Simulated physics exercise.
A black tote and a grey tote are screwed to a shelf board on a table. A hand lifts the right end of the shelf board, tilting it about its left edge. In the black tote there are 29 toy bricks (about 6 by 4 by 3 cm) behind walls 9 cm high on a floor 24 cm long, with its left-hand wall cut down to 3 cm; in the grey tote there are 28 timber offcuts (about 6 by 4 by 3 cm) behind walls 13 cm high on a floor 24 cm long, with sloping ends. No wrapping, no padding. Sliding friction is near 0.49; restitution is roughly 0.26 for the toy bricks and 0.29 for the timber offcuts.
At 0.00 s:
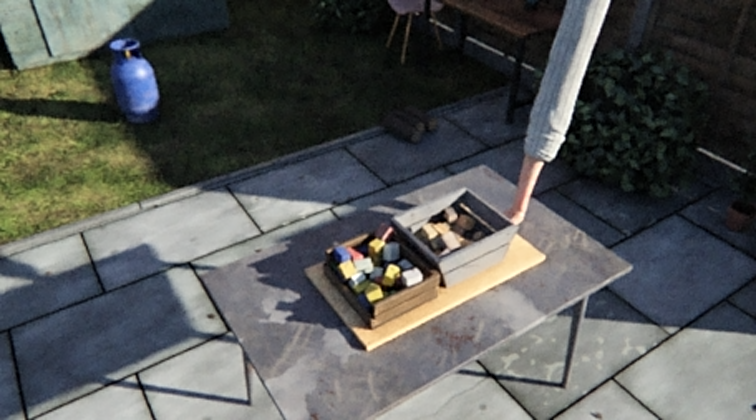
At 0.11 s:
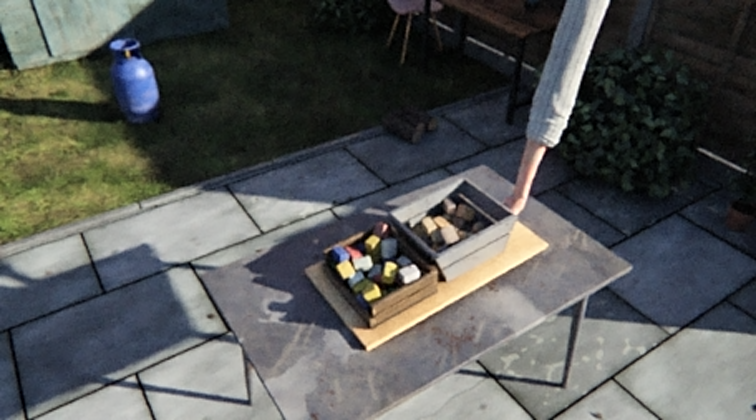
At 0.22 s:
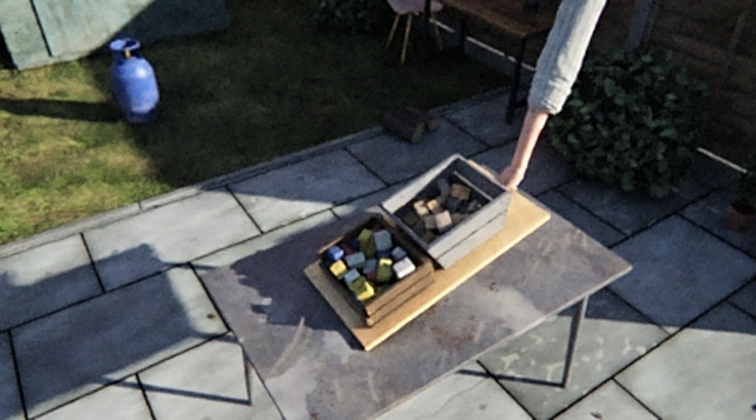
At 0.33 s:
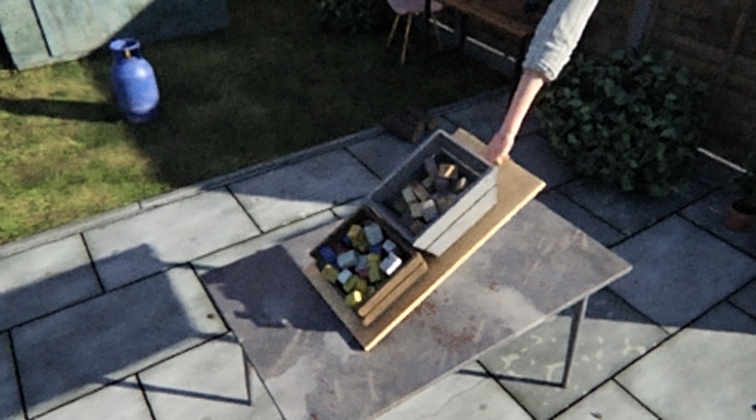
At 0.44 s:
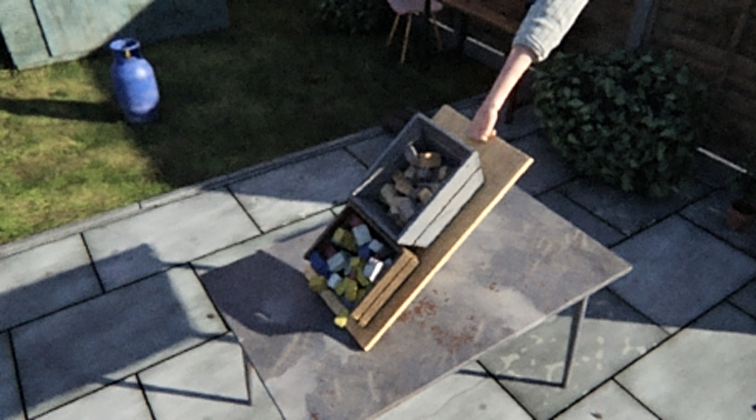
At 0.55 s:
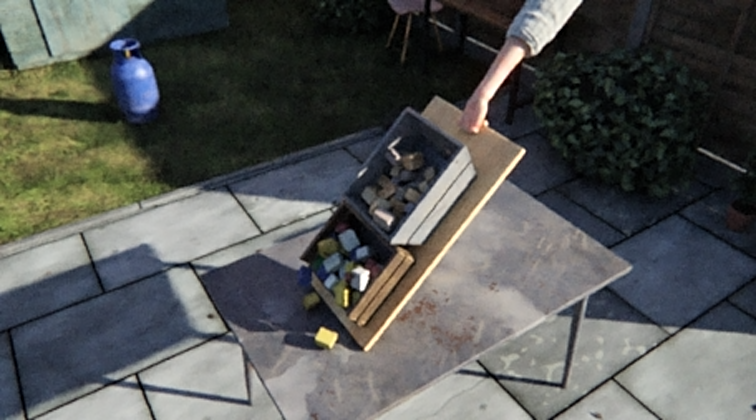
The footage shows a hand lifting the right end of a board on an outdoor table, steadily tilting two open boxes of small blocks, until a few colourful blocks slide out over the lower left side of the darker box.
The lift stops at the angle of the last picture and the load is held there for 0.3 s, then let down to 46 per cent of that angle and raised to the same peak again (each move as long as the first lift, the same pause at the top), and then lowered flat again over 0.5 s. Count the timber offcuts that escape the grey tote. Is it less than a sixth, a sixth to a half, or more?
Fewer than one in six of the timber offcuts leave the grey tote.
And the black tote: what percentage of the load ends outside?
About: Black tote 30 per cent.
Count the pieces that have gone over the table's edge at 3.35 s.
About 0.
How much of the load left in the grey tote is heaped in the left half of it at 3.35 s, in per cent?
About 70 per cent.
After 1.00 s, tilt 40°; 6 of 29 out of the black tote and 0 of 28 out of the grey tote.
After 1.56 s, tilt 25°; 7 of 29 out of the black tote and 0 of 28 out of the grey tote.
After 2.34 s, tilt 40°; 8 of 29 out of the black tote and 0 of 28 out of the grey tote.
Final count (at 3.35 s), 8 of 29 out of the black tote and 0 of 28 out of the grey tote. Asked share, 0 of 28, 0 per cent.
